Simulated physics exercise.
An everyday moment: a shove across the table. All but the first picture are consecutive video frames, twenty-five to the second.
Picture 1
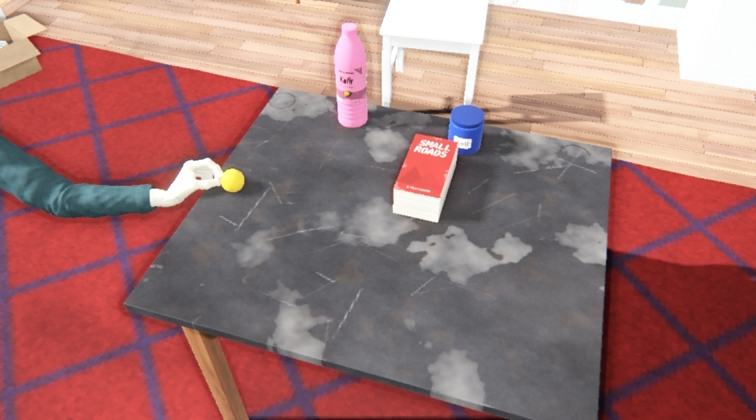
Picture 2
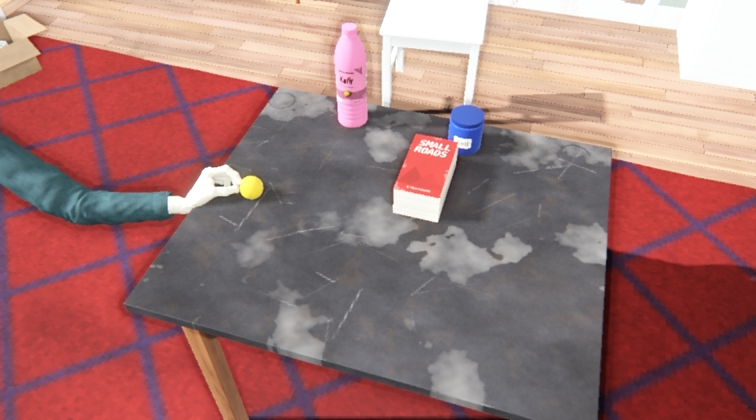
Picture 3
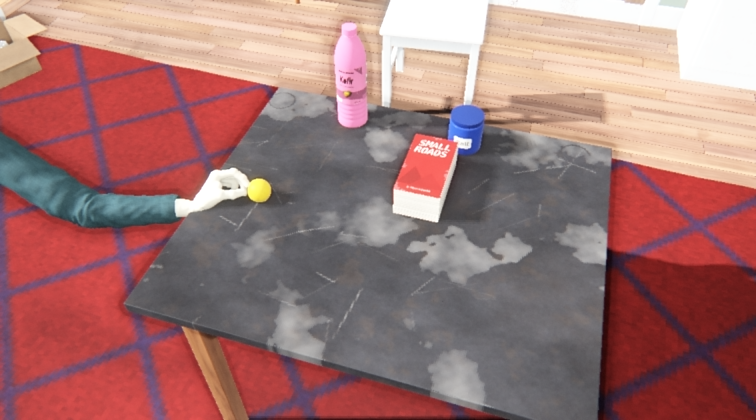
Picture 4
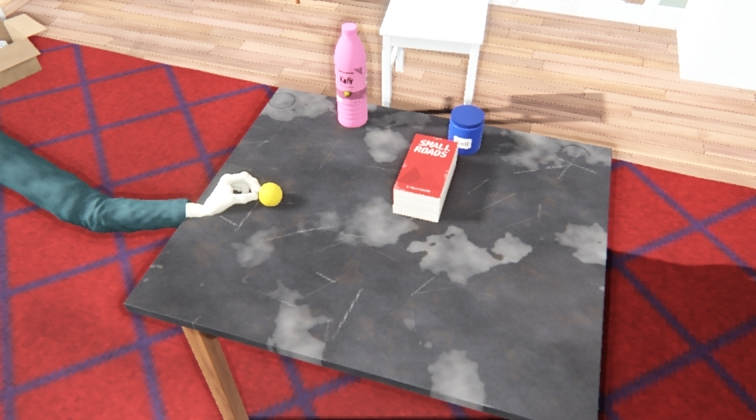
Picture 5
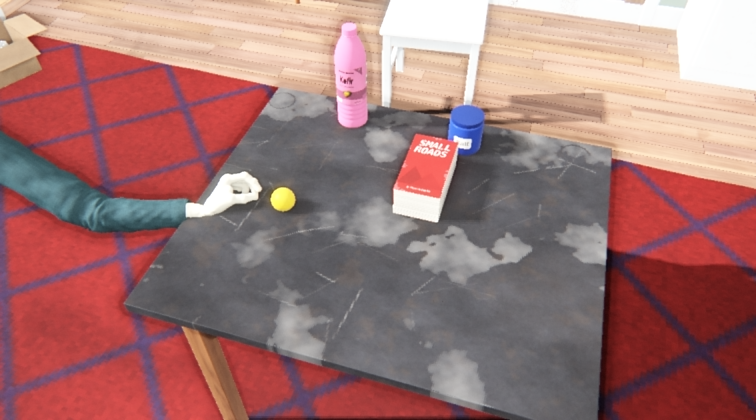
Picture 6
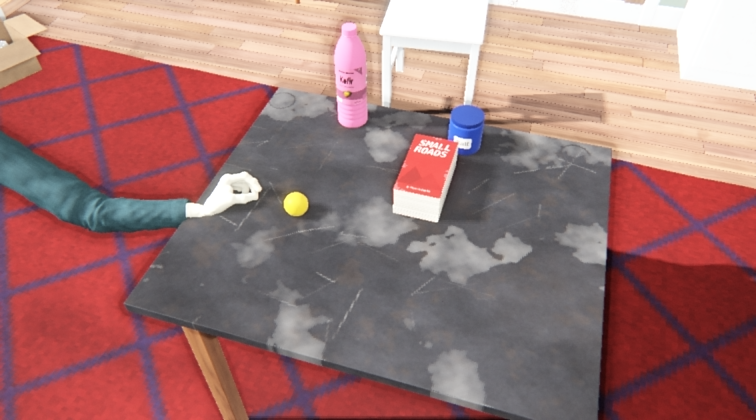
A dark, pale-blotched tabletop on a red, blue-lined rug fills a room seen from above by a still camera. A pink bottle, a red book and a blue jar stand toward the back, with a white chair behind. From the left, a pale hand in a dark teal sleeve pushes a small yellow lemon rightward, then stays behind as it slides a short way on.
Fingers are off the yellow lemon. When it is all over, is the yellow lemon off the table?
The yellow lemon drops to the floor.
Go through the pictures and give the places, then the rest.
The first frame shows under the hand; yellow lemon (233, 180).
The second frame shows under the hand; yellow lemon (252, 188).
The third frame shows under the hand; yellow lemon (260, 191).
The fourth frame shows yellow lemon (271, 195).
The fifth frame shows yellow lemon (283, 200) displaced about its own width.
The sixth frame shows yellow lemon (296, 204) displaced about its own width.
Then, 0.20 s past the last view, yellow lemon displaced well along near (362, 229).
Then, 0.60 s past the last view, yellow lemon displaced well along near (499, 280).
Then, 1.00 s past the last view, yellow lemon now off the table.
Then, 1.30 s past the last view, things are still on the move.
Finally, off the table, yellow lemon.
